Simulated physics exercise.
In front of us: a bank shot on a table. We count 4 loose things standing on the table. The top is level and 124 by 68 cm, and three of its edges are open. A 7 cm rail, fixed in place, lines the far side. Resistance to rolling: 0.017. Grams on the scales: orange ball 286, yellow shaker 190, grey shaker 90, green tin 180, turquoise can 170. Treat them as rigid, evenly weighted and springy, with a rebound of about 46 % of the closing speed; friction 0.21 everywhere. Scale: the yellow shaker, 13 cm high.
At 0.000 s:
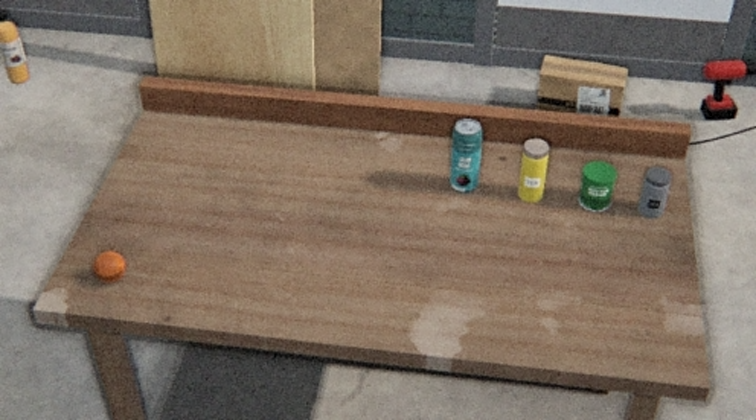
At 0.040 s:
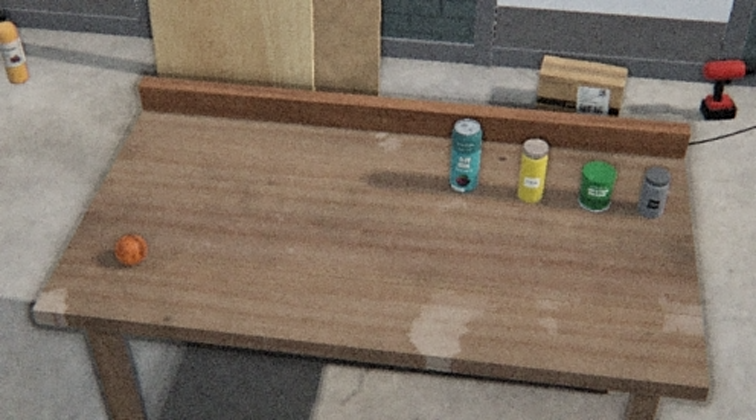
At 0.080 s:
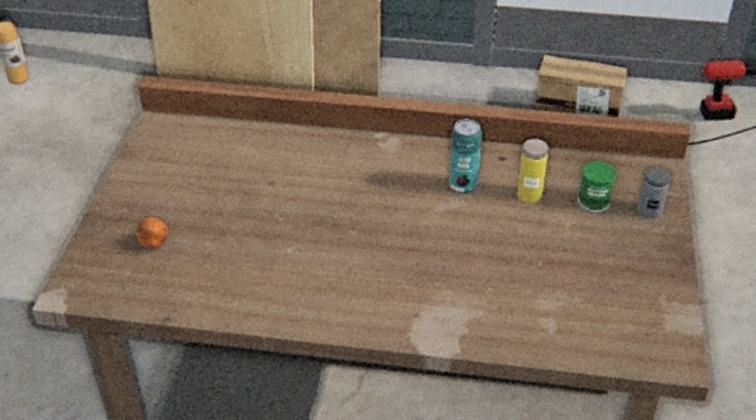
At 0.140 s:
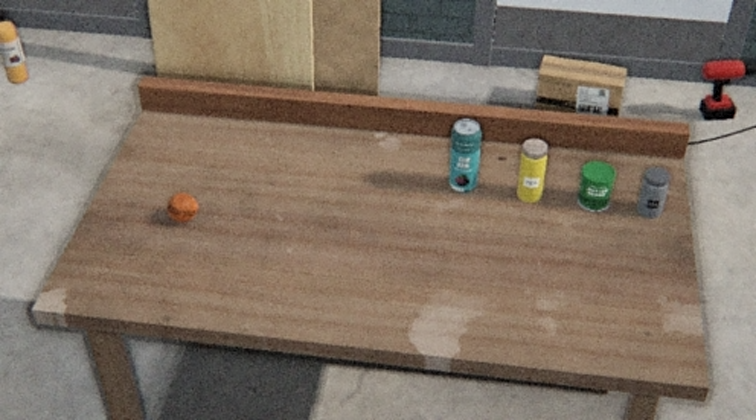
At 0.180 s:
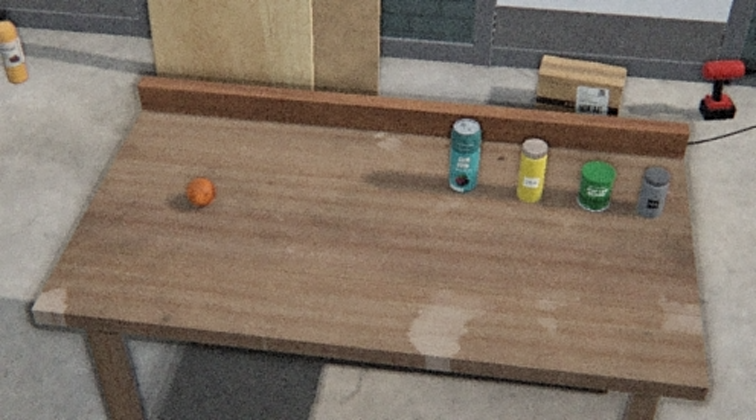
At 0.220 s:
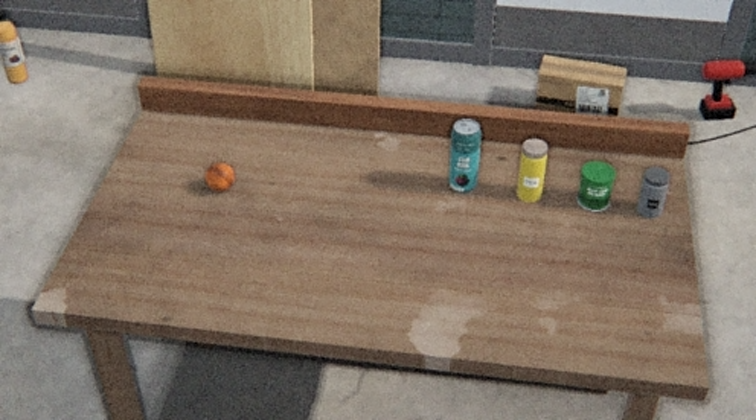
An orange ball rolls steadily from the near left corner of a wooden table up and to the right, toward the raised strip along the far edge, still short of it. The table stands on a concrete floor, seen from above by a still camera. At the right, a turquoise can, yellow shaker, green tin and grey shaker stay put, with a cardboard box and red drill behind.
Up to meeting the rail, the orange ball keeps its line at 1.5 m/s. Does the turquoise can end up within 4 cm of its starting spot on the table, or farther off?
It stays within 4 cm.
By 1.02 s, orange ball near (410, 185).
By 2.42 s, orange ball near (662, 297).
When it is over (3.3 s), all 4 within 4 cm of the start. End places, in pixels of the last picture, turquoise can near (465, 157).
